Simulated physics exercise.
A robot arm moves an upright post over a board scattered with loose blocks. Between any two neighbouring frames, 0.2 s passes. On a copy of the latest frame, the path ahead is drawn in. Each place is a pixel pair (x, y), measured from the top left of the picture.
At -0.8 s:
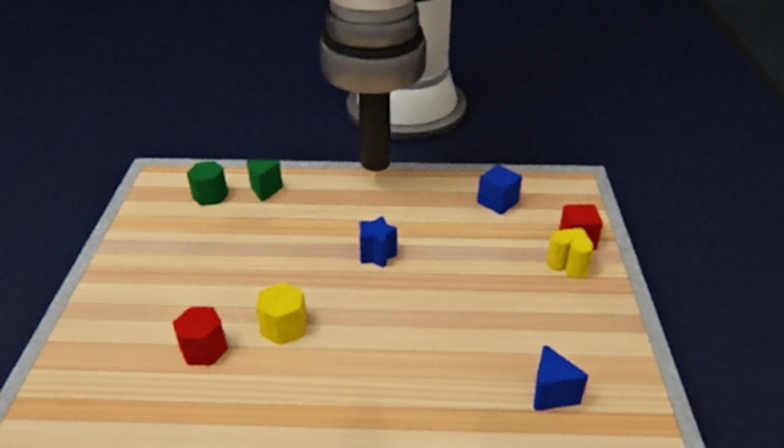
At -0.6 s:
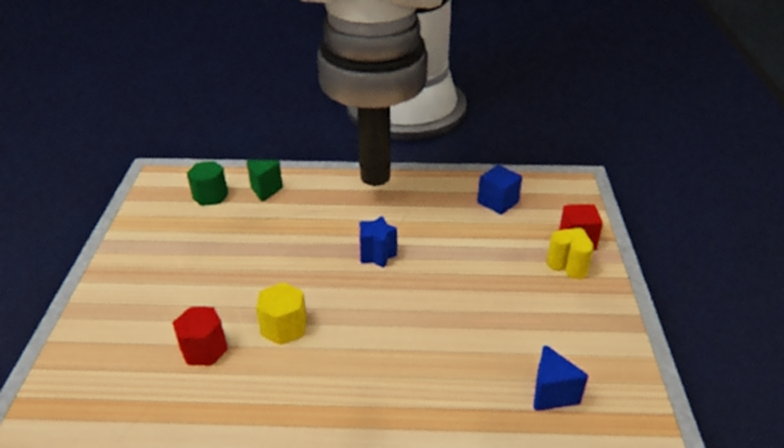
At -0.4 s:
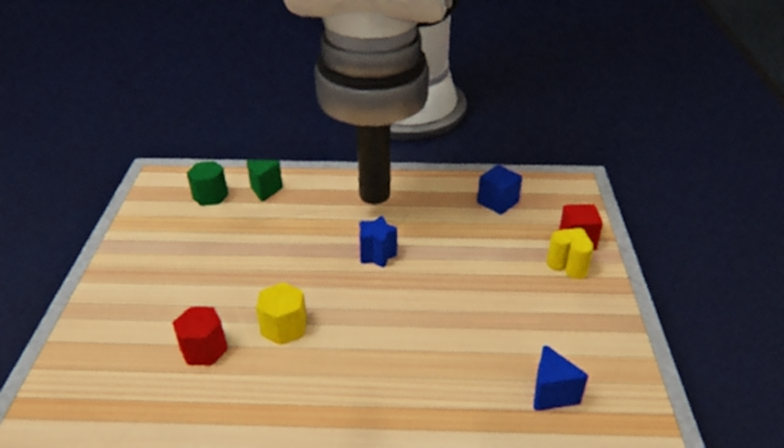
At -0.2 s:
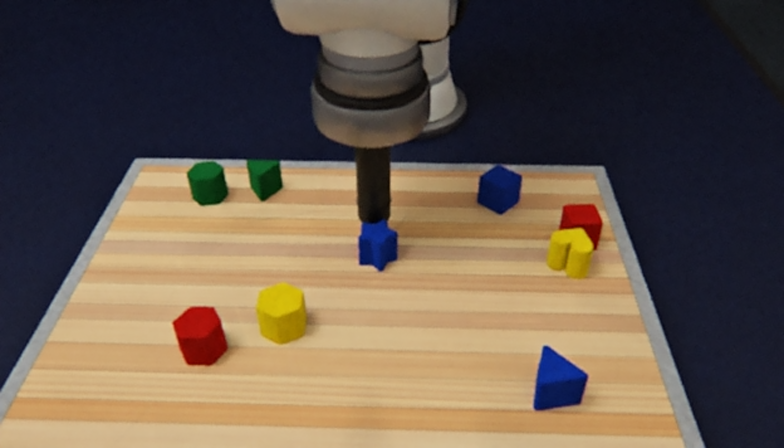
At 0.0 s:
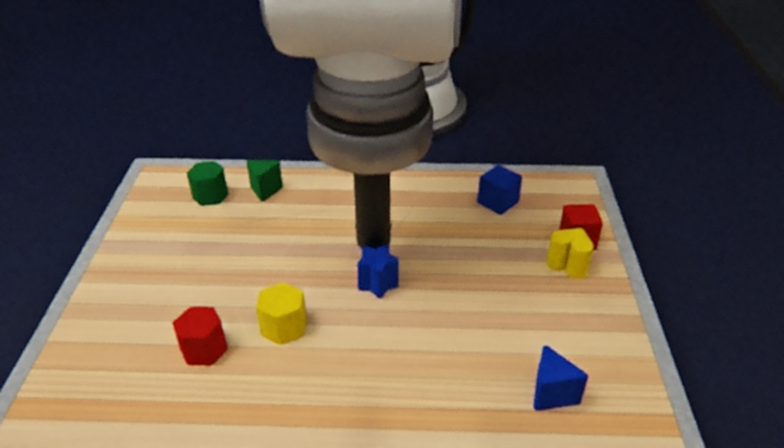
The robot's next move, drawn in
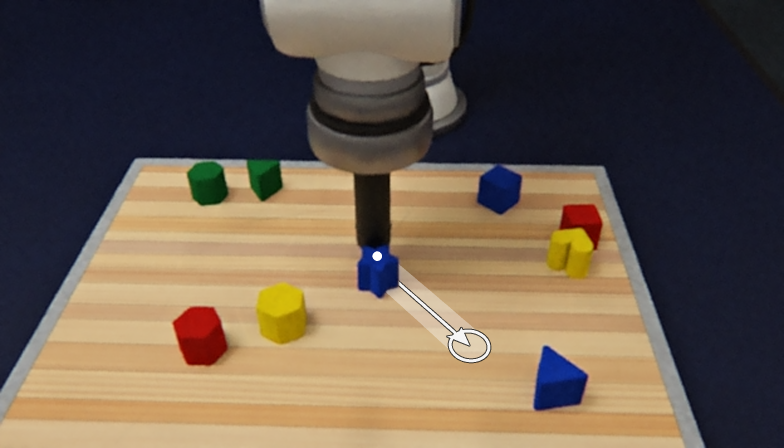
A robot arm moves its dark post down the board and pushes the blue star forward.
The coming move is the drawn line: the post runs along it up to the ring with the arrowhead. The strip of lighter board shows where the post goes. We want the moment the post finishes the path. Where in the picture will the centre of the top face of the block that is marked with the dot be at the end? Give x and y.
I'd guess (388, 285).
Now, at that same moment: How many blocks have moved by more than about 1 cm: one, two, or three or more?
The answer is a single block.
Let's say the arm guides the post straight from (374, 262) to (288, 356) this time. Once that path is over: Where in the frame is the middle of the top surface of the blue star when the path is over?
The middle of its upper face will lie at (371, 280).
Drawn move, from (374, 262) to (470, 346); the dot is on the blue star.
What follows on the original path. One third of the way, post at (404, 268); blue star at (385, 280), turned 40° clockwise.
Two thirds of the way, post at (436, 295); blue star at (388, 285), turned 70° clockwise.
At the end, post at (472, 326); blue star at (388, 285), turned 70° clockwise; blue triangular block still.
